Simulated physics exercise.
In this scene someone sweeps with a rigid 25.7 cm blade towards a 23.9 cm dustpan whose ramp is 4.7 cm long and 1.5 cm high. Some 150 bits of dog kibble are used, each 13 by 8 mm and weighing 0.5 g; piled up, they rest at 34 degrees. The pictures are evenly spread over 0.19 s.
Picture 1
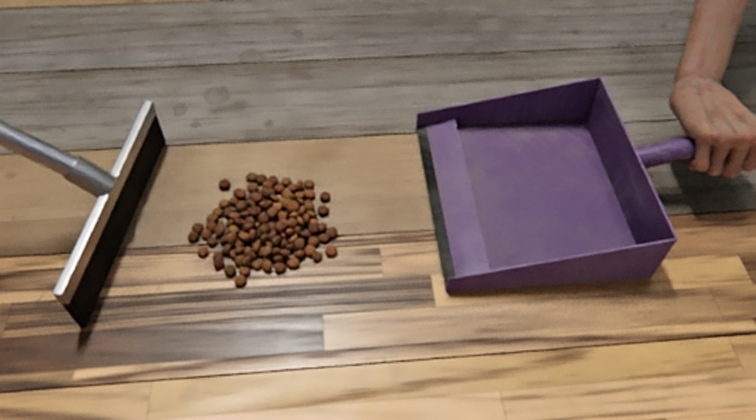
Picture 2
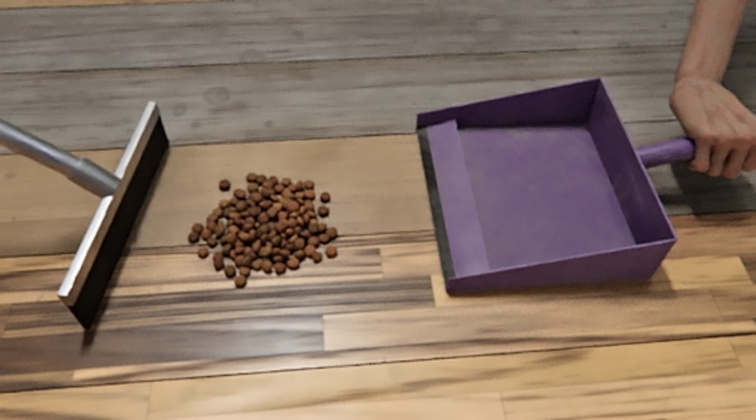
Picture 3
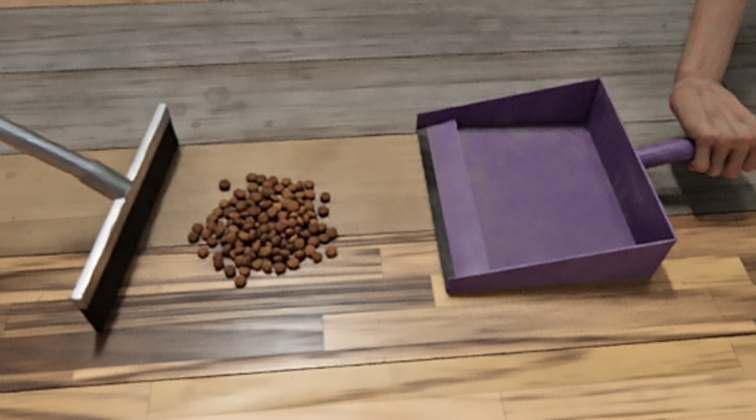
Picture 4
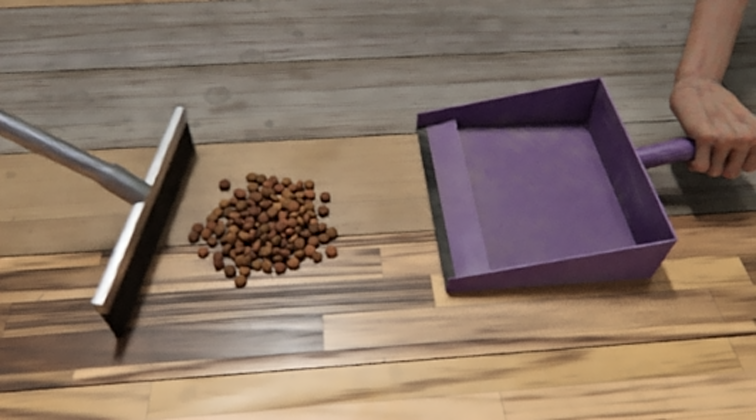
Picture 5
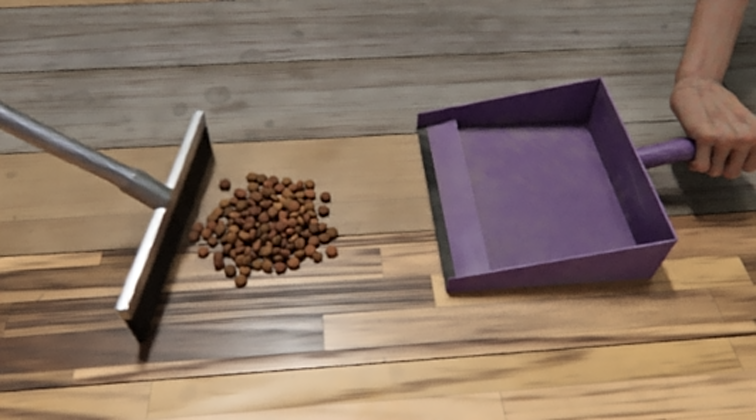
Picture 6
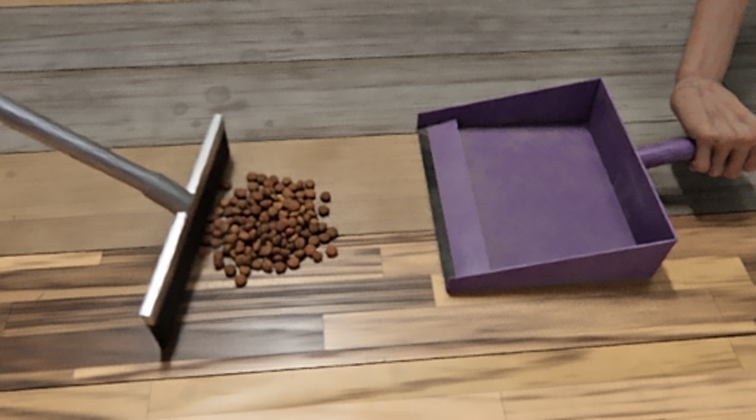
A wide, silver-edged blade with a dark face, on a grey handle, slides slowly rightward across a wooden floor of grey and tan boards, seen from above at an angle by a still camera. A loose pile of brown kibble lies ahead of it, and a hand at right holds a purple dustpan still. The blade crosses the gap and reaches the pile's left edge, nudging the nearest pieces.
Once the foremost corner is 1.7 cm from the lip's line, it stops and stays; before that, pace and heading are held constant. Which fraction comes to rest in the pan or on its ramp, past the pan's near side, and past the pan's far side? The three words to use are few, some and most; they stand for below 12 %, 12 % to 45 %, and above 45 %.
Pan: Some, near side: Some, far side: Few.
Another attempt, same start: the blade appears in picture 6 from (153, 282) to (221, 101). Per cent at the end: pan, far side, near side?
Final per cent - pan 10, far 0, near 5.
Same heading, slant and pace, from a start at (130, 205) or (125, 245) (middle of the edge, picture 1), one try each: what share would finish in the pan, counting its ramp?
Some 25 and 25 per cent.
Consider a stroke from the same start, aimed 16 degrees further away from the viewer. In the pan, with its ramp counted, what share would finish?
Around 20 %.
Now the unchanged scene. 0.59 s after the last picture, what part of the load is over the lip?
Roughly 30 in a hundred.
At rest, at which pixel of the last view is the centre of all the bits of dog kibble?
Somewhere around (436, 257) in the final frame.
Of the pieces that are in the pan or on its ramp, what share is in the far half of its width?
Some 10 per cent.
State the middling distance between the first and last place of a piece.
I'd say near 20 cm.
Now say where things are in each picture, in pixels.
Blade from (64, 297) to (151, 111), moved 0.0 cm, 0 of the pieces shifted so far; middle of the pieces at (266, 228); pan at (540, 195), in the first frame.
Blade from (68, 299) to (154, 112), moved 0.5 cm, 0 of the pieces shifted so far; middle of the pieces at (266, 229), in the second frame.
Blade from (81, 302) to (165, 114), moved 1.8 cm, 0 of the pieces shifted so far; middle of the pieces at (266, 229), in the third frame.
Blade from (102, 307) to (182, 117), moved 3.9 cm, 0 of the pieces shifted so far; middle of the pieces at (266, 229), in the fourth frame.
Blade from (126, 313) to (201, 120), moved 6.2 cm, 0 of the pieces shifted so far; middle of the pieces at (266, 228), in the fifth frame.
Blade from (149, 318) to (220, 124), moved 8.5 cm, 9 of the pieces shifted so far; middle of the pieces at (266, 228); pan at (540, 195), in the sixth frame.
Then, 0.20 s after the last picture, middle of the blade 15 cm from the lip; 0 % over the lip, far side 0 %, near side 5 %.
Then, 0.33 s after the last picture, middle of the blade 8 cm from the lip; 0 % over the lip, far side 0 %, near side 15 %.
Then, 0.59 s after the last picture, middle of the blade 4 cm from the lip; 30 % over the lip, far side 0 %, near side 25 %.
In the end, pan 30 %, near side 25 %, far side 0 %, in front of the lip or behind the blade 45 %.
